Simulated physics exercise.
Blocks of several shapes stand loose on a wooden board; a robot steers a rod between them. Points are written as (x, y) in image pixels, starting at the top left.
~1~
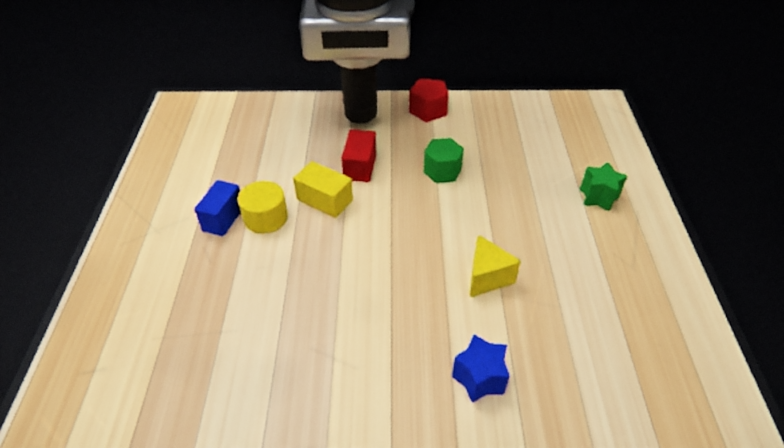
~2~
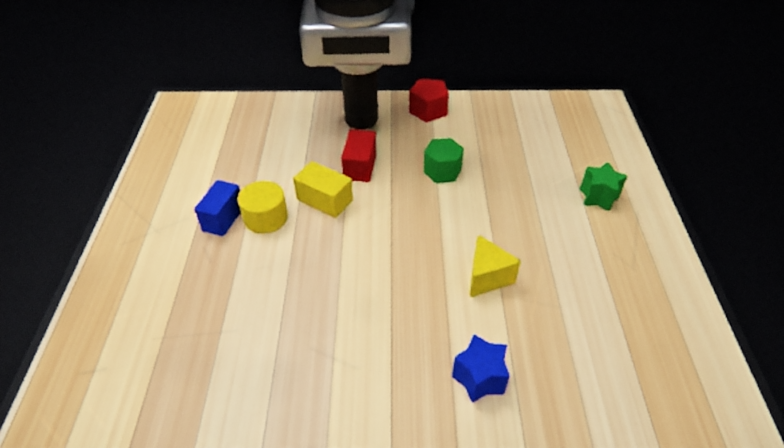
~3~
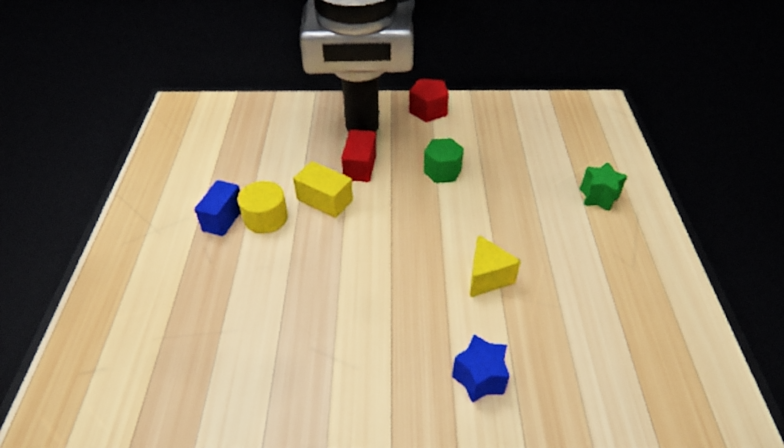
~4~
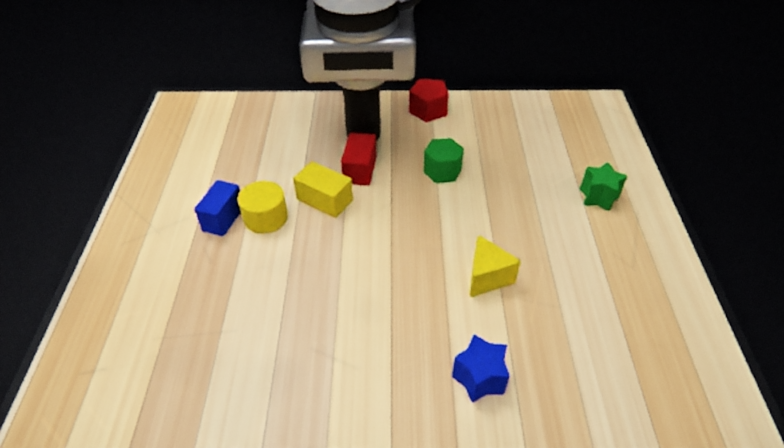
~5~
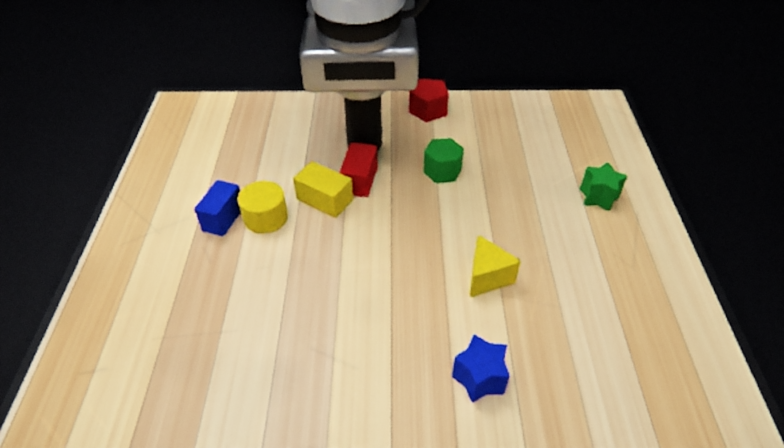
A robot's dark rod moves slowly down the wooden board from its top edge, then nudges the red rectangular block a short way toward the viewer, beside the yellow rectangular one, while the other scattered blocks stay still.
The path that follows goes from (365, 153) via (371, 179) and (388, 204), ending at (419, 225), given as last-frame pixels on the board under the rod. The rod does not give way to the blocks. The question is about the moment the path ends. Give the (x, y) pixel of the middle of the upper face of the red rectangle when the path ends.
The middle of the upper face of the red rectangle will lie at about (359, 208) in the picture.
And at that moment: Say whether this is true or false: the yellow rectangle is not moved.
That claim is false.
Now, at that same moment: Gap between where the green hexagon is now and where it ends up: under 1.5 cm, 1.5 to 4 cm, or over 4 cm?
Net shift: Below 1.5 cm.
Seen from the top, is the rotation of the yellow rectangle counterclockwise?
No.
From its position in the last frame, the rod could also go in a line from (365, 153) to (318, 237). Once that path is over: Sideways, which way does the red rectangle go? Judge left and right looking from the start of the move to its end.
It is pushed towards the left-hand side.
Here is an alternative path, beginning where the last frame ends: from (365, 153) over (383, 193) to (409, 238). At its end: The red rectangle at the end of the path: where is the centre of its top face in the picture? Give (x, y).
I think it will end close to (353, 212).
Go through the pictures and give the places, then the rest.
Lower end of the rod (361, 114), tops of blocks, yellow rectangle (322, 178), red rectangle (359, 144), green hexagon (444, 149), in the first frame.
Rod (362, 120), blocks as before, in the second frame.
Rod (363, 127), blocks as before, in the third frame.
Rod (364, 135), red rectangle (359, 148), in the fourth frame.
Rod (365, 145), yellow rectangle (322, 178), red rectangle (359, 158), green hexagon (444, 149), in the fifth frame.
On the path given first. One third of the way, rod (371, 171); yellow rectangle (316, 185), turned 40° clockwise; red rectangle (361, 187).
Two thirds of the way, rod (389, 196); yellow rectangle (316, 185), turned 40° clockwise; red rectangle (359, 208), turned 25° clockwise.
At the end, rod (419, 217); yellow rectangle (316, 185), turned 40° clockwise; red rectangle (359, 208), turned 30° clockwise; green hexagon not moved.
